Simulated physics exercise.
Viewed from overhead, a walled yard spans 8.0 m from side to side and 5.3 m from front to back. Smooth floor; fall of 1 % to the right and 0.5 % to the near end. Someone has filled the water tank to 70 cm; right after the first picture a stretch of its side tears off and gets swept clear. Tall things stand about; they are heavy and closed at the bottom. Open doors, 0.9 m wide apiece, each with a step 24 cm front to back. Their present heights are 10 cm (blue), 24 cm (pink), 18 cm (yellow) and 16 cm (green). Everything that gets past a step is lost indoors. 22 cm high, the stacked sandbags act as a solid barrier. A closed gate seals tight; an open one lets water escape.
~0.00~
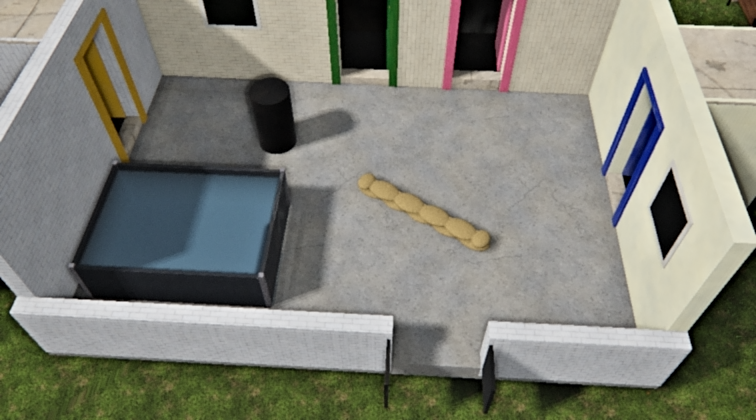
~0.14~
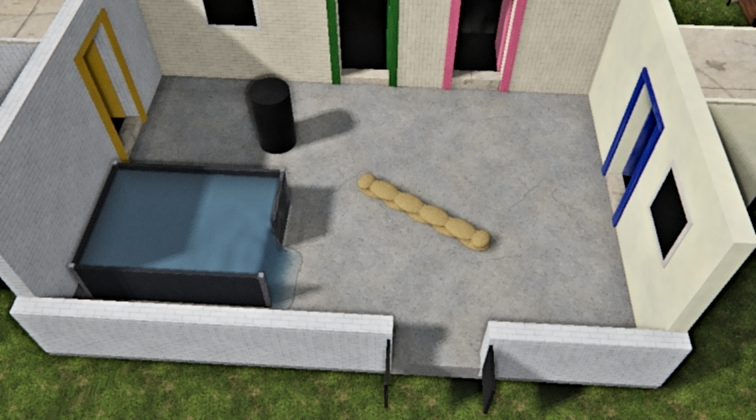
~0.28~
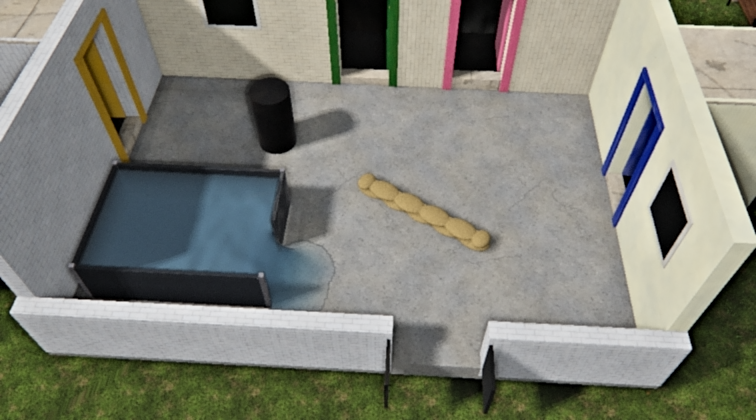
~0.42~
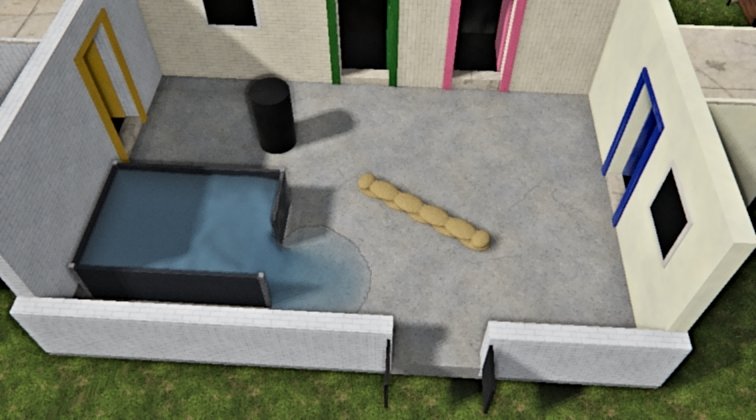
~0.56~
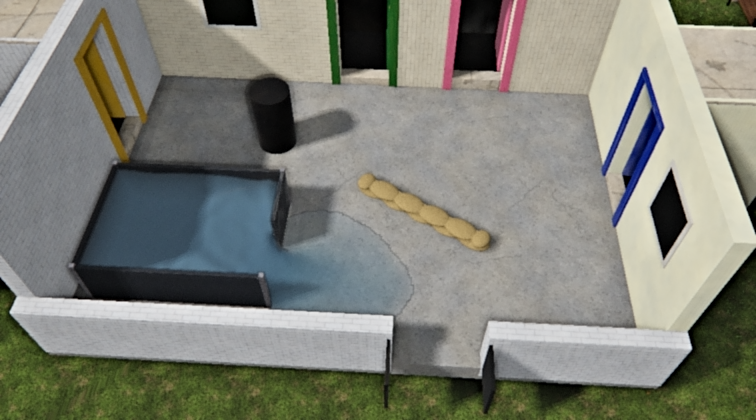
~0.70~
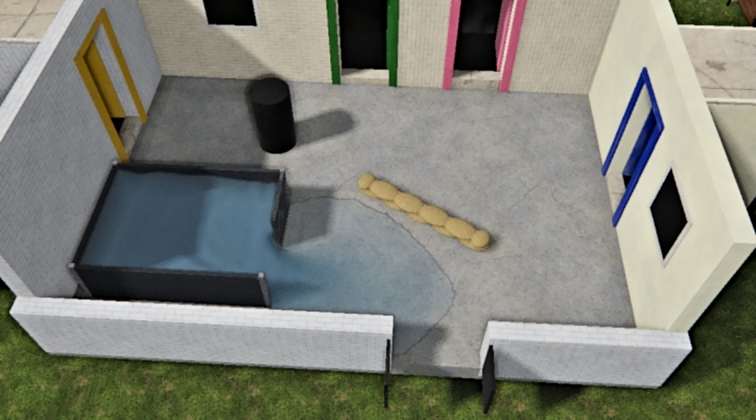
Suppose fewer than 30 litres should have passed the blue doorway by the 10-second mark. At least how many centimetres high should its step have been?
I would say at least 8 cm.
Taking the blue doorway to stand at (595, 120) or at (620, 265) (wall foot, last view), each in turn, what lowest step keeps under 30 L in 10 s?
Around 14.0 and 22 cm respectively.
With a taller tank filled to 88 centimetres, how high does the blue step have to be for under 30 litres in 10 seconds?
Something near 11.0 cm should do.
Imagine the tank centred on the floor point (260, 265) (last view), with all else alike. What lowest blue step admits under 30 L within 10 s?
Then it needs to be around 7.5 cm high.
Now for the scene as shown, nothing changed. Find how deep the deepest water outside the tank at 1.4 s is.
43 cm.
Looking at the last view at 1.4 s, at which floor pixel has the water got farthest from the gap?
At about (608, 335).
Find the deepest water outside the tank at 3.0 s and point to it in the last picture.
(632, 324).
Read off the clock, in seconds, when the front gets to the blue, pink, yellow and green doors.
Reading them off: Blue 2.6 s, then pink 4.5 s, then yellow 9.0 s, then green 5.5 s.
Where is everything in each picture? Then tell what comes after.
In the first frame, still water, 70 cm deep, in the water tank at (185, 219); the blue door at (629, 155) is dry.
In the second frame, the gap is at (270, 266), the front 0.3 m out at (288, 301); the back of the water tank holds 70 cm.
In the third frame, water pours out at (271, 268) and has run 0.8 m, to (329, 271); about 11 cm deep outside, 70 cm at the back.
In the fourth frame, the gap is at (271, 269), the front 1.4 m out at (364, 287); the back of the water tank holds 70 cm.
In the fifth frame, water pours out at (271, 269) and has run 2.0 m, to (406, 293); about 6 cm deep outside, 70 cm at the back.
In the sixth frame, the front is at (447, 292), 2.6 m from the gap at (271, 268); 4.6 m2 of floor is wet, 67 cm left at the back; 3.2 m in a straight line remain to the blue door at (629, 155).
After 1.4 s water covers 25 % of the floor, deepest (43 cm) near (278, 282); it has not reached the blue door.
After 3.0 s water covers 35 % of the floor, deepest (46 cm) near (632, 324); 8 cm at the blue door, 0 litres in over its 10 cm step.
After 10.0 s water covers 95 % of the floor, deepest (14 cm) near (594, 139); 10 cm at the blue door, 12 litres in over its 10 cm step.
At the blue door as built, the water arrived by 2.7 s and peaked near 12 cm at 6.8 s.
Run again over the same 10 s with other heights there, 54 litres in over 6.5 cm, 12 litres over 10 cm. The limit of 30 litres is kept from about 8 cm up.
